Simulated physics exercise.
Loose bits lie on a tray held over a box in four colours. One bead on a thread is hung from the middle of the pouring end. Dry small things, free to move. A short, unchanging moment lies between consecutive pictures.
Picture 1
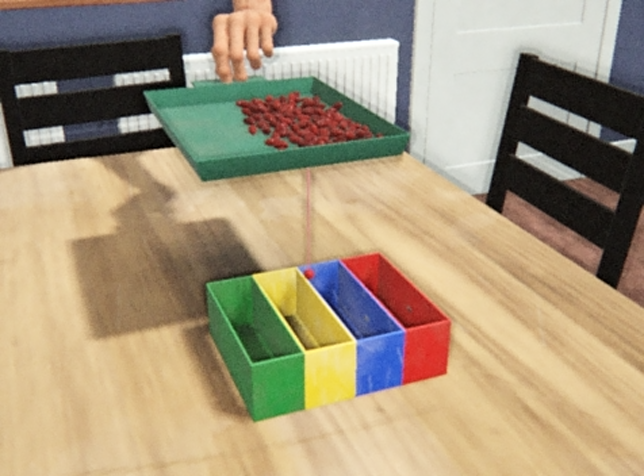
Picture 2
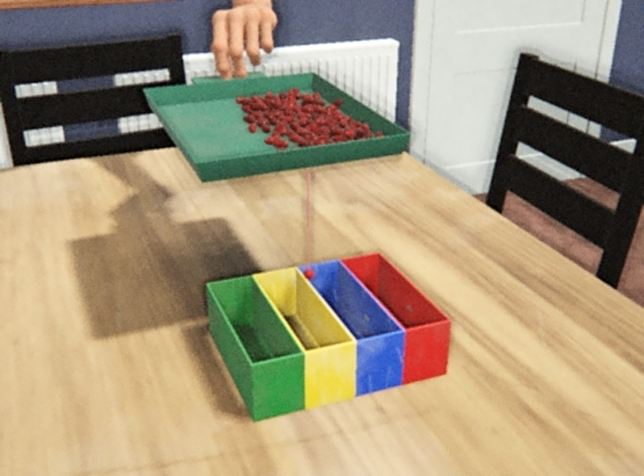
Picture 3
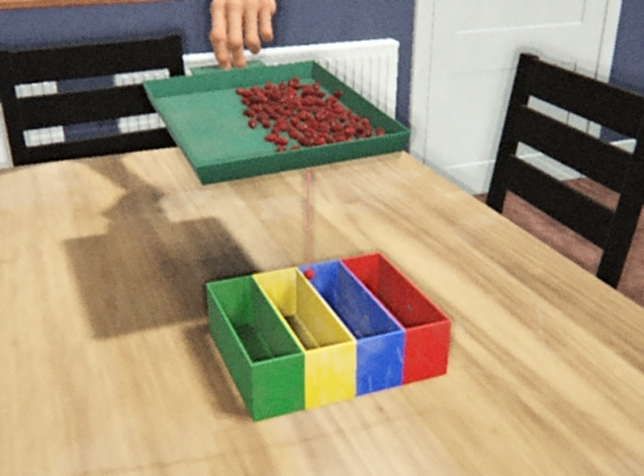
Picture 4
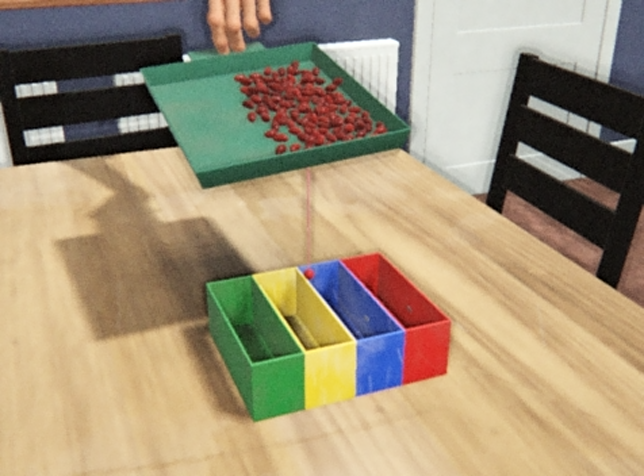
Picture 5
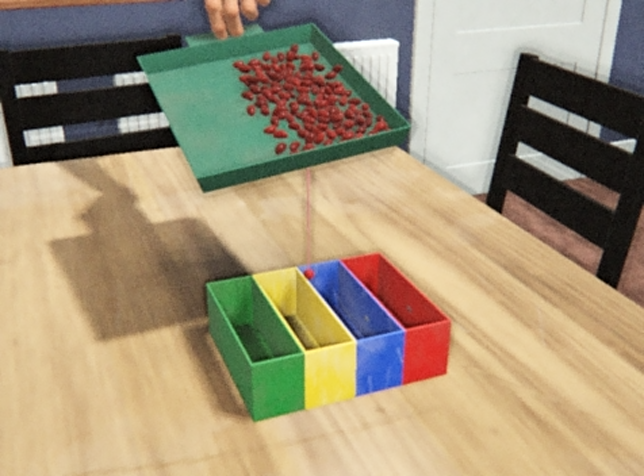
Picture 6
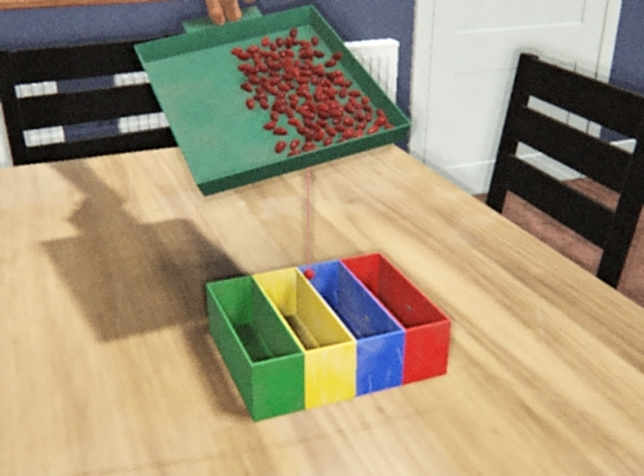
A hand at the top holds the far edge of a green tray above a light wooden table, seen from a fixed, slightly raised view in a room with black chairs, a radiator and a white door. Red beans lie on the tray's right side, above a box with green, yellow, blue and red compartments. The tray's far side rises steadily and its near edge slants slightly down to the left.
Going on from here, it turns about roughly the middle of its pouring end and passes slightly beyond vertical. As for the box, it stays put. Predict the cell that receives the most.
Most of it goes into the green cell.
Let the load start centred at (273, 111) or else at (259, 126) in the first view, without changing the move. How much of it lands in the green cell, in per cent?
Close to 40 per cent, followed by close to 50 per cent.
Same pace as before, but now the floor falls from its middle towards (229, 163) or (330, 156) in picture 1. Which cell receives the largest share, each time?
Try A: The green one / try B: The red one.
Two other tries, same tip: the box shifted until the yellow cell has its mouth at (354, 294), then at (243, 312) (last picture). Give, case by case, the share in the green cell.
The first try gives 10 per cent, the second 30 per cent.
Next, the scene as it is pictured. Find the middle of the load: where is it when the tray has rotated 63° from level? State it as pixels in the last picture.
I'd mark the middle close to (260, 142).
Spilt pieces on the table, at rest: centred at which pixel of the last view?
Roughly at (171, 383).
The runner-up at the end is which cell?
Second: Yellow.
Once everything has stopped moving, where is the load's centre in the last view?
At about (246, 363), give or take.
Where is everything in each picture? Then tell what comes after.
Corners of the pouring end at (201, 159) and (403, 133), level; middle of the load at (304, 126), kidney beans; bead on its thread at (309, 275); green cell at (279, 382); yellow cell at (330, 370); blue cell at (379, 358); red cell at (426, 347), in the first picture.
Corners of the pouring end at (201, 160) and (403, 133), level; middle of the load at (304, 124), in the second picture.
Corners of the pouring end at (201, 163) and (403, 131), tipped barely, lowest at the left corner; middle of the load at (304, 118), in the third picture.
Corners of the pouring end at (201, 168) and (403, 127), tipped a little, lowest at the left corner; middle of the load at (304, 110), in the fourth picture.
Corners of the pouring end at (201, 173) and (403, 125), tipped a little, lowest at the left corner; middle of the load at (304, 102), in the fifth picture.
Corners of the pouring end at (201, 178) and (403, 122), tipped clearly, lowest at the left corner; middle of the load at (303, 94); green cell at (279, 382); yellow cell at (330, 370); blue cell at (379, 358); red cell at (426, 347), in the sixth picture.
Soon, tray tipped steeply; nearly all on the tray; a stray few falling or outside the box.
A while on, tray tipped past a quarter turn; about half on the tray; a small part in the green cell; a stray few in the yellow cell; about a third falling or outside the box.
Towards the end, tray tipped past a quarter turn; about half in the green cell; a small part in the yellow cell; a stray few in the blue cell; about a third falling or outside the box.
Finally, tray tipped past a quarter turn; about half in the green cell; a small part in the yellow cell; a stray few in the blue cell; none in the red cell; about a third outside the box.
